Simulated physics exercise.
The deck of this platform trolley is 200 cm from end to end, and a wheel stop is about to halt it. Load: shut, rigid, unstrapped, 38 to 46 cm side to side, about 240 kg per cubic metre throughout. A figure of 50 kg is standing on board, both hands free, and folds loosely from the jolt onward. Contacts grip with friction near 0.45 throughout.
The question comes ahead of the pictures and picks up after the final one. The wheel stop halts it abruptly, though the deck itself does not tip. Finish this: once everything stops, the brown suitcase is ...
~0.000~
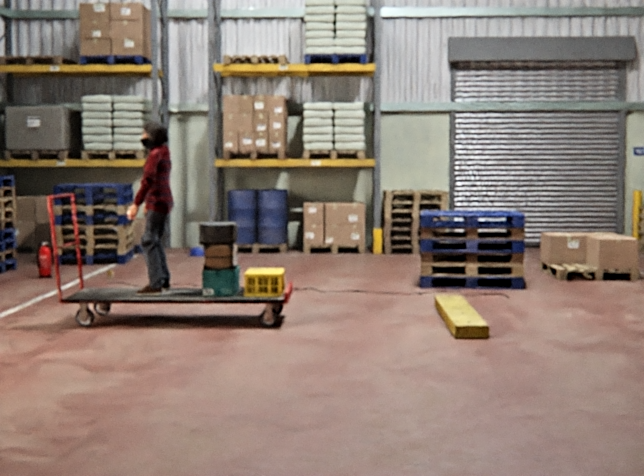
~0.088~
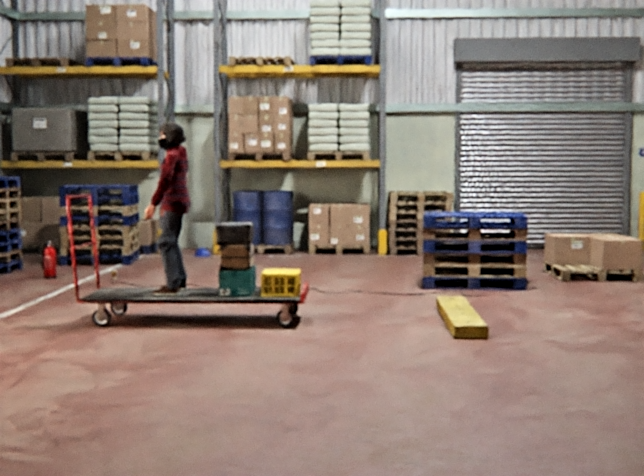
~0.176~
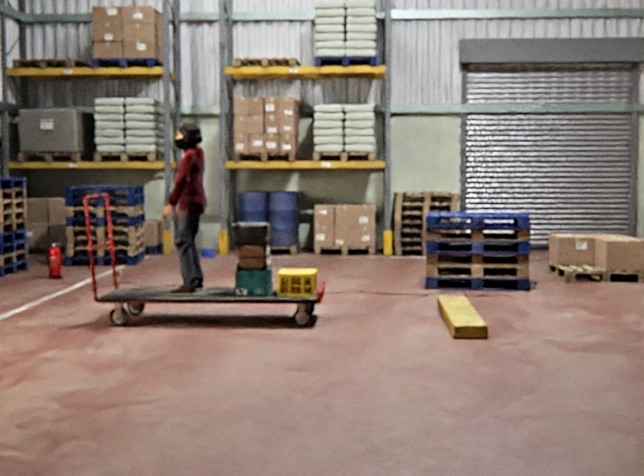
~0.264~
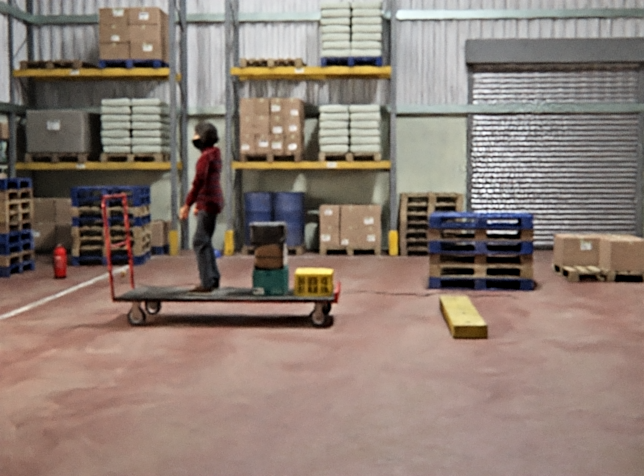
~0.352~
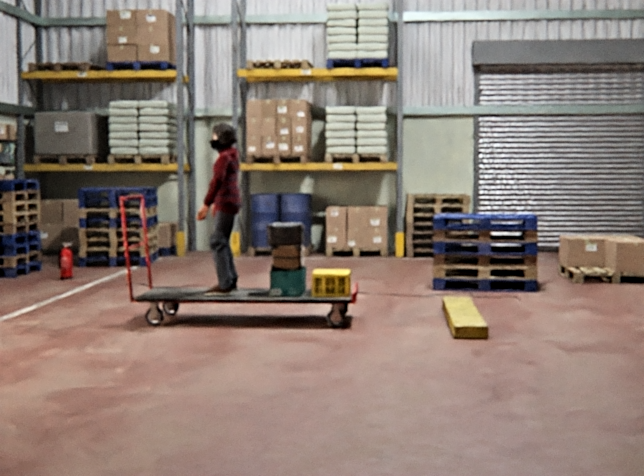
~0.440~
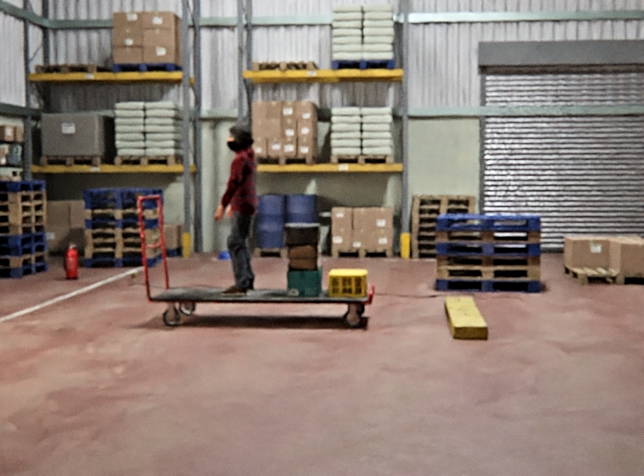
Once everything stops, the brown suitcase is no longer on the deck.
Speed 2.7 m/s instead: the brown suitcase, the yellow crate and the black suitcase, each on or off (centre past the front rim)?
Then brown is gone, yellow is still aboard, black is gone.
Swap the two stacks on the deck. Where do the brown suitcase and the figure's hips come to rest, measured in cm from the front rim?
Outcome - brown: 50 cm past rim; hips: 20 cm behind rim.
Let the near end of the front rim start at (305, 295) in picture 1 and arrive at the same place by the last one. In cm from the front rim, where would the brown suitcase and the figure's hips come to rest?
Brown 30 behind, hips 90 behind.
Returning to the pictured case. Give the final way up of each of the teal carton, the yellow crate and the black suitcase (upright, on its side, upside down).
At rest: Teal standing; yellow standing; black inverted.
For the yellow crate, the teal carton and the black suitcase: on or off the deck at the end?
Final: Yellow secure, teal secure, black gone.
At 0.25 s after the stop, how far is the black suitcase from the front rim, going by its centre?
Behind the rim by about 35 cm.
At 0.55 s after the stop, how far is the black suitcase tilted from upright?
Roughly 30 degrees.
The wheels strike at 0.92 s.
After 1.47 s the brown suitcase is 0 cm behind the rim, tilted 5°, near (459, 261) in the last picture's view.
After 1.92 s the brown suitcase is 53 cm past the rim, tilted 180°, near (515, 311) in the last picture's view.
Final state at 4.1 s, past the rim, black suitcase and brown suitcase; behind it, yellow crate, teal carton and the figure's hips.
